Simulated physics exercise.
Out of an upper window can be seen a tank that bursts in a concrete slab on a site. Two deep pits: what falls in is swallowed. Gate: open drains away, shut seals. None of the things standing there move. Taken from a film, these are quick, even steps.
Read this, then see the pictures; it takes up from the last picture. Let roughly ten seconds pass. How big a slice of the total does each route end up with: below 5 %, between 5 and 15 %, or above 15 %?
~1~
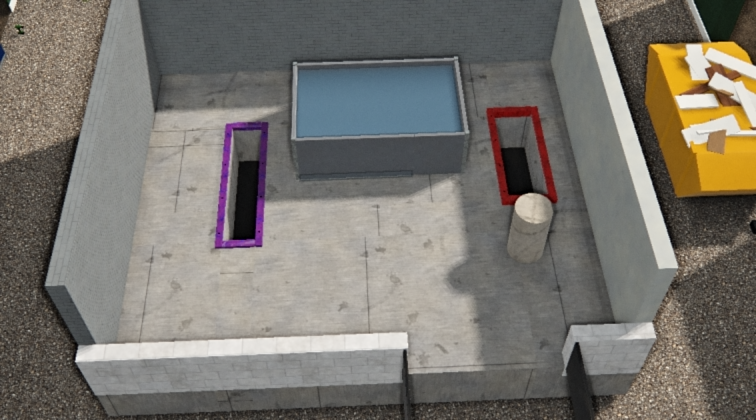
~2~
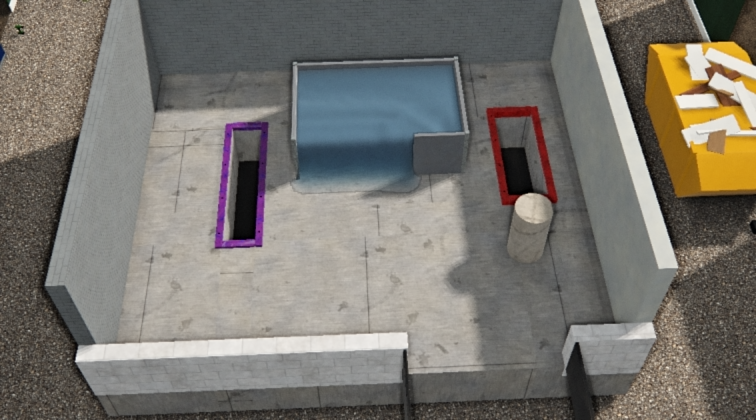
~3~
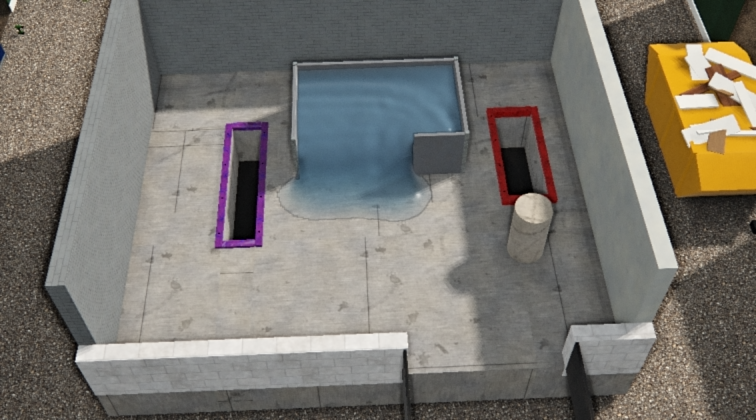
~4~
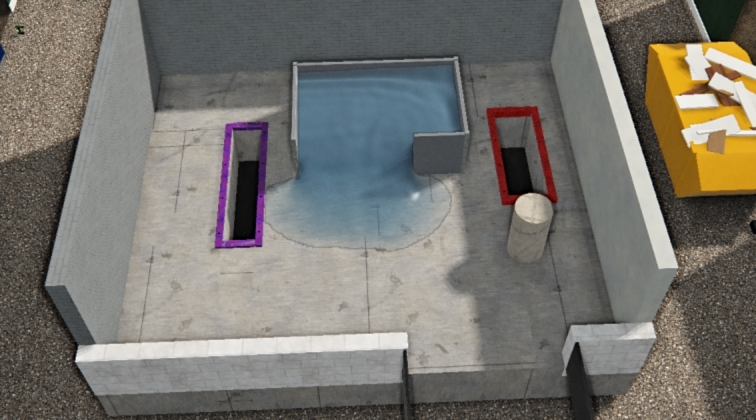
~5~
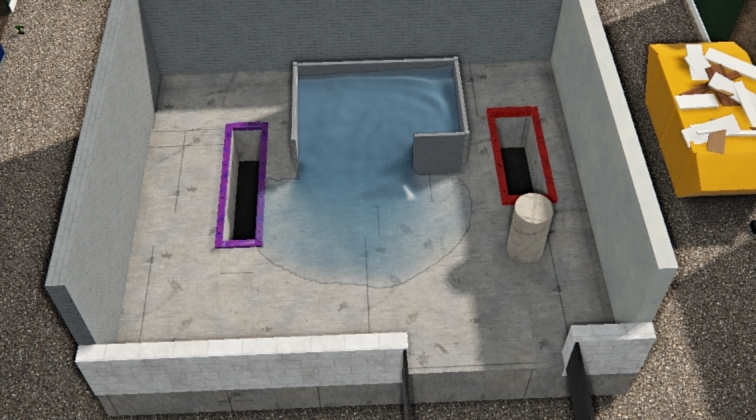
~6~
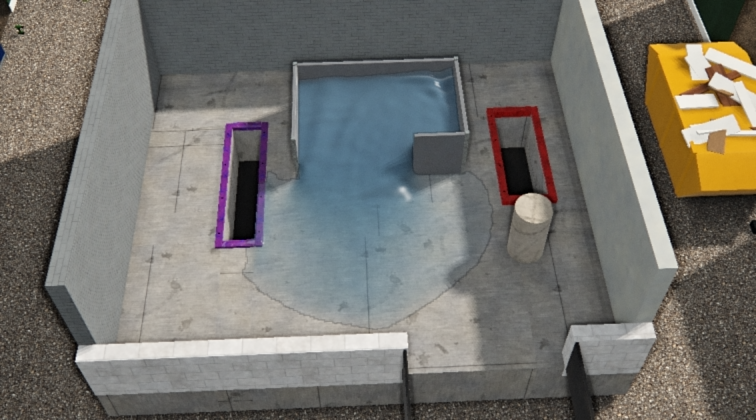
Final slices - gate: Above 15 %, purple pit: Between 5 and 15 %, red pit: Below 5 %.
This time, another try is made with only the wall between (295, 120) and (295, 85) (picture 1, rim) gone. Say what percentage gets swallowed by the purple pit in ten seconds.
Purple takes 60 in a hundred.
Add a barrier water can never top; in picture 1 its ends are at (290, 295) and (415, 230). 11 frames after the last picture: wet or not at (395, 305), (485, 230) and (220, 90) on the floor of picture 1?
In the order given, the spots are spared, swamped and spared.
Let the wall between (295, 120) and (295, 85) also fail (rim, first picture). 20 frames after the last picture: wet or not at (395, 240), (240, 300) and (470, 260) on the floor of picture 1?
So the first one is left untouched, the next left untouched, and the last left untouched.
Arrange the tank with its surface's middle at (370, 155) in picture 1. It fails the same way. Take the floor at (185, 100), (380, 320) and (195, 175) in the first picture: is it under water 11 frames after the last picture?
Spot 1 unwetted, spot 2 wetted, and spot 3 unwetted.
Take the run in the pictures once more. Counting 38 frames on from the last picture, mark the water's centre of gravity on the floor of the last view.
Somewhere near (303, 219).
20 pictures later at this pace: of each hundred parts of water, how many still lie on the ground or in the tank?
Roughly 82 %.
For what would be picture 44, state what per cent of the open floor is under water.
I'd put it at roughly 80 per cent.
A moment on, water covers 40 % of the floor; the gate 1 %, the purple pit 1 %, the red pit 0 %.
Next, water covers 45 % of the floor; the gate 7 %, the purple pit 3 %, the red pit 0 %.
Then, water covers 60 % of the floor; the gate 14 %, the purple pit 4 %, the red pit 0 %.
Later, water covers 80 % of the floor; the gate 21 %, the purple pit 6 %, the red pit 0 %.
In the end, water covers 95 % of the floor; the gate 26 %, the purple pit 8 %, the red pit 0 %.
